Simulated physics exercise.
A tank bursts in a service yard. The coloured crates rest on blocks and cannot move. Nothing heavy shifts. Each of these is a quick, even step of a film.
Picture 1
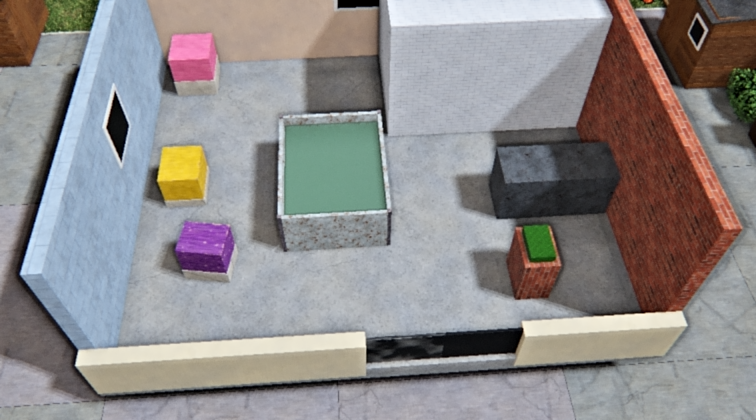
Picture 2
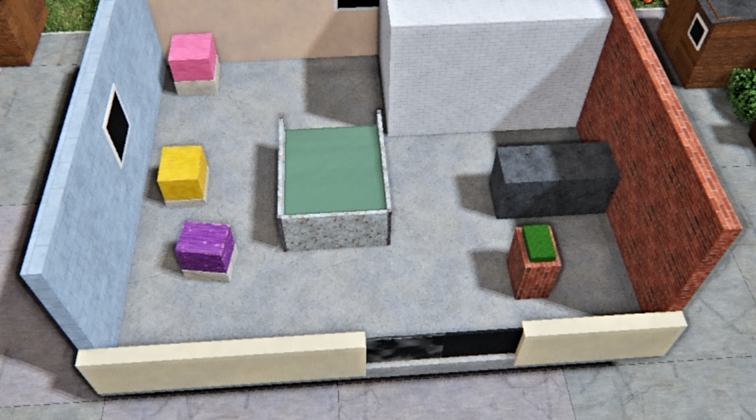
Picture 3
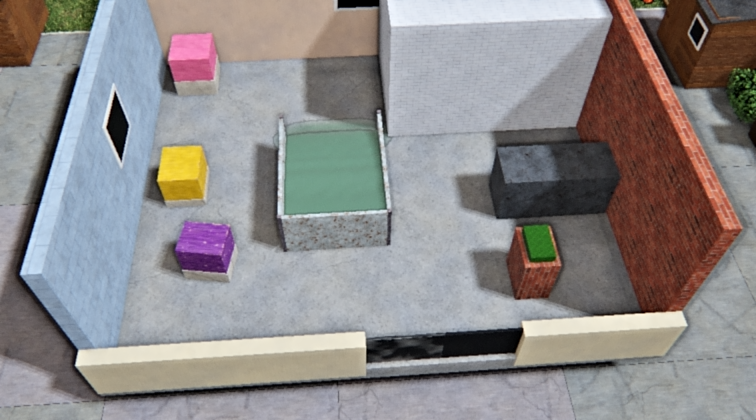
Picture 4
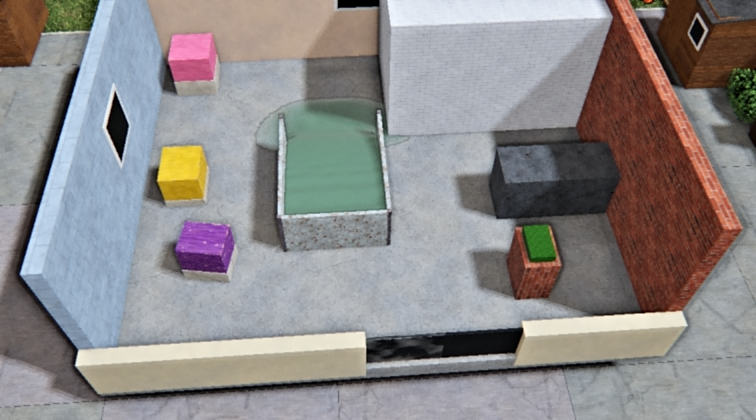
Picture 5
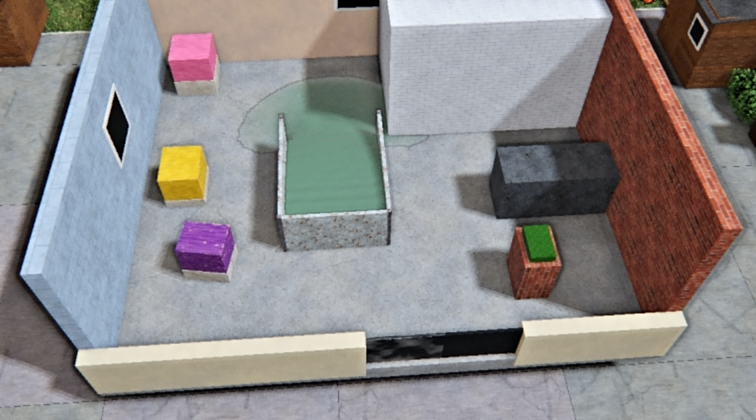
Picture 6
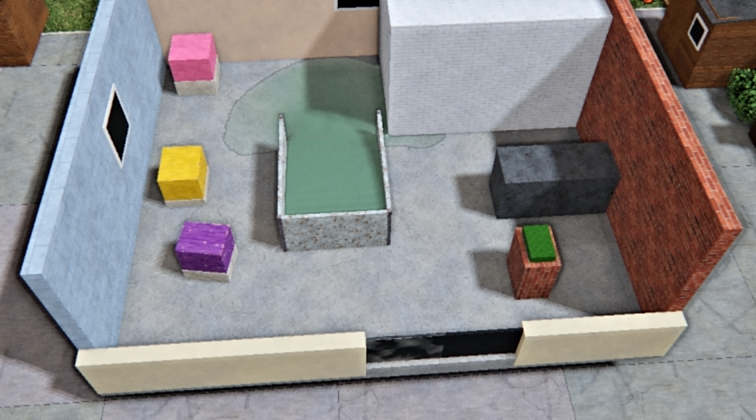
A stone tank of green water loses its far wall, and water spreads behind it.
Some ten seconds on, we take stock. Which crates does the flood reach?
At the end, the yellow crate comes through with water on it; the pink crate comes through with water on it; the purple crate comes through untouched.
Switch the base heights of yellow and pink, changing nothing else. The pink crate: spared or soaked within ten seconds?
The pink one gets flooded.
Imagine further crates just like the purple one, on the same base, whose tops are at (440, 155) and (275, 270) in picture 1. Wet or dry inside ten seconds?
Outcome, in listed order: Is missed, is missed.
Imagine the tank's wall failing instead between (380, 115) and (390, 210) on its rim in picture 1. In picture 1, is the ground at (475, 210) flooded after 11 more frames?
Short version: Swamped.
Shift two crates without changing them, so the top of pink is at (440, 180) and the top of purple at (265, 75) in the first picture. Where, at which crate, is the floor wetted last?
That's the crate marked pink.
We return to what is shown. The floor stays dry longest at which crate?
Last of all: The purple crate.
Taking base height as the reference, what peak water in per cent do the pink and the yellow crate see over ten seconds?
Around 130 in a hundred for the first and 240 in a hundred for the second.
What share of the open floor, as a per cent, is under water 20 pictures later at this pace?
That's roughly 35 per cent.
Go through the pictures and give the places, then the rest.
The first frame shows the tank at (333, 165) is whole and still.
In the second frame, the front is at a hidden place, out from the gap on the tank's far side.
In the third frame, the front is at (386, 131), out from the gap on the tank's far side.
In the fourth frame, water pours out on the tank's far side and has run to (384, 106).
In the fifth frame, the front is at (355, 79), out from the gap on the tank's far side.
In the sixth frame, the front is at (314, 60), out from the gap on the tank's far side.
A moment on, water covers 20 % of the floor; the yellow crate not reached, the pink crate water round its plinth, the purple crate not reached.
Next, water covers 25 % of the floor; the yellow crate not reached, the pink crate water round its plinth, the purple crate not reached.
Then, water covers 35 % of the floor; the yellow crate water round its plinth, the pink crate water round its plinth, the purple crate not reached.
Later, water covers 60 % of the floor; the yellow crate water round its plinth, the pink crate water round its plinth, the purple crate water round its plinth.
In the end, water covers 90 % of the floor; the yellow crate was topped, the pink crate was topped, the purple crate stayed above the water.
